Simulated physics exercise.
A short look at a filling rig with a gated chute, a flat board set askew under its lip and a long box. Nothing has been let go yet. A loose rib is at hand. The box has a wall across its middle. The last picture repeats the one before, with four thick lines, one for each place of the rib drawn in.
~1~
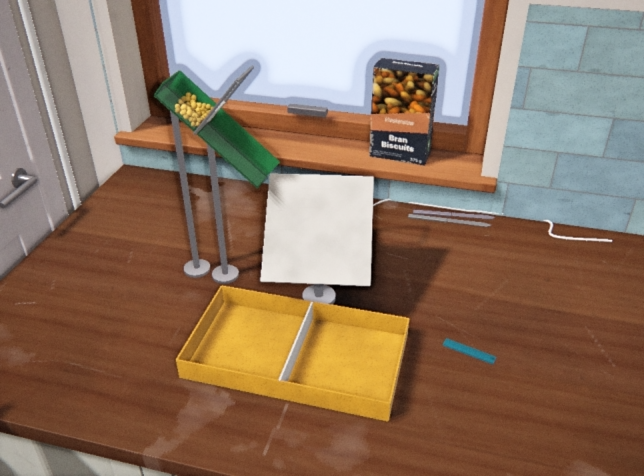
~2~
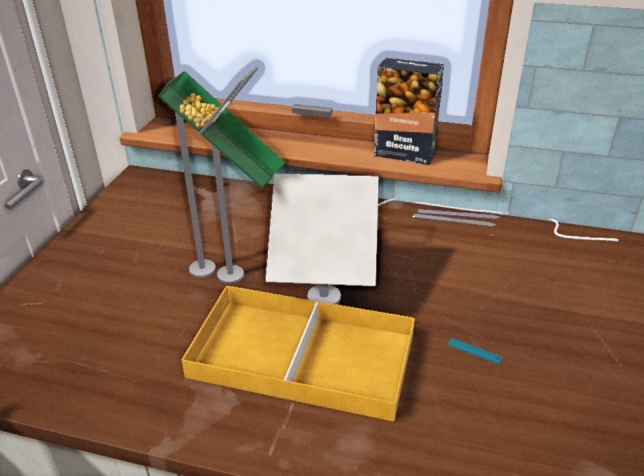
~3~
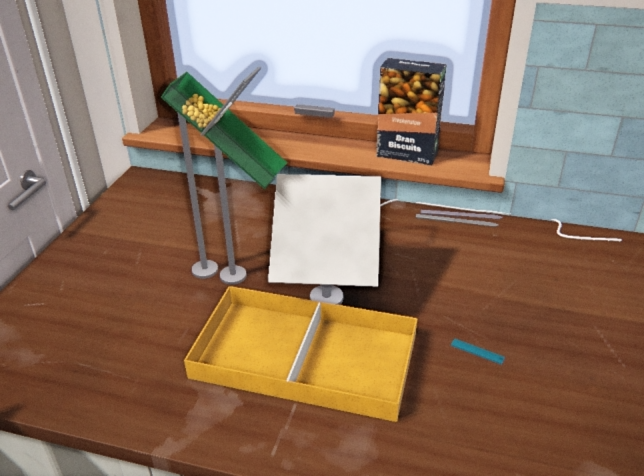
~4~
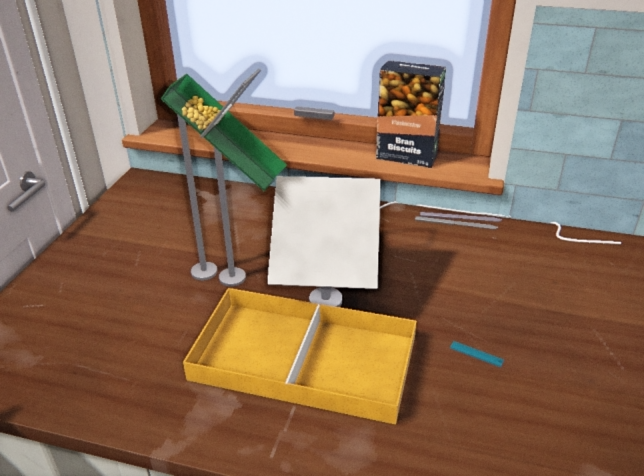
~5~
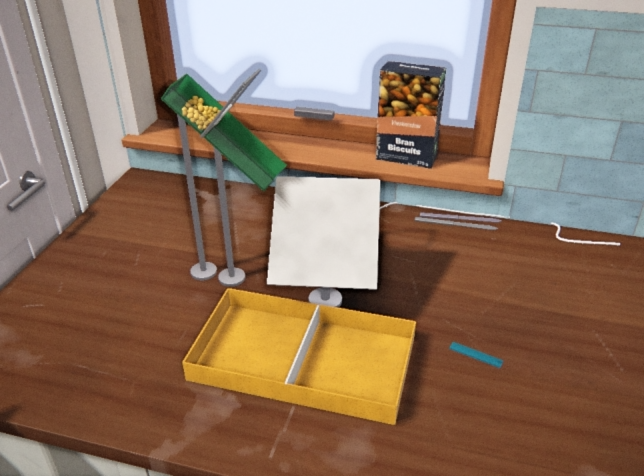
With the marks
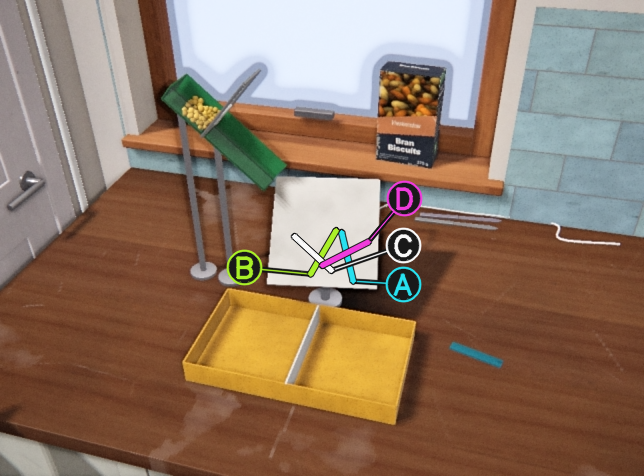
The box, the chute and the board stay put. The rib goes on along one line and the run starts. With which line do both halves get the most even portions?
The best line is D.
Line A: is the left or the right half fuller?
More lands on the right.
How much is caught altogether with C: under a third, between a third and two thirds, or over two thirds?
Line C gives over two thirds.
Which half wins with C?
Right.
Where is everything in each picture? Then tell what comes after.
Load behind the gate (198, 113), puffed corn balls; lip of the chute (264, 181), sloping fairly steeply, in the first picture.
Middle of the board (323, 228), tilted fairly steeply; middle of its low edge (320, 283); of its high edge (326, 175), in the second picture.
Front corners of the box (185, 361) and (398, 404); front end of its middle wall (287, 381); gate still shut (223, 111), in the third picture.
Middle of the load (205, 116); lip (271, 183), in the fourth picture.
Middle of the load (205, 116); lip (270, 184), in the fifth picture.
On the marked copy, line A from (341, 232) to (353, 281); line B from (336, 230) to (310, 274); line C from (294, 236) to (331, 270); line D from (368, 241) to (322, 265).
With A, of what is caught, about a tenth in the left half, almost all in the right.
With B, of what is caught, almost all in the left half, about a tenth in the right.
With C, of what is caught, just a few in the left half, almost all in the right.
With D, of what is caught, roughly two thirds in the left half, roughly a third in the right.
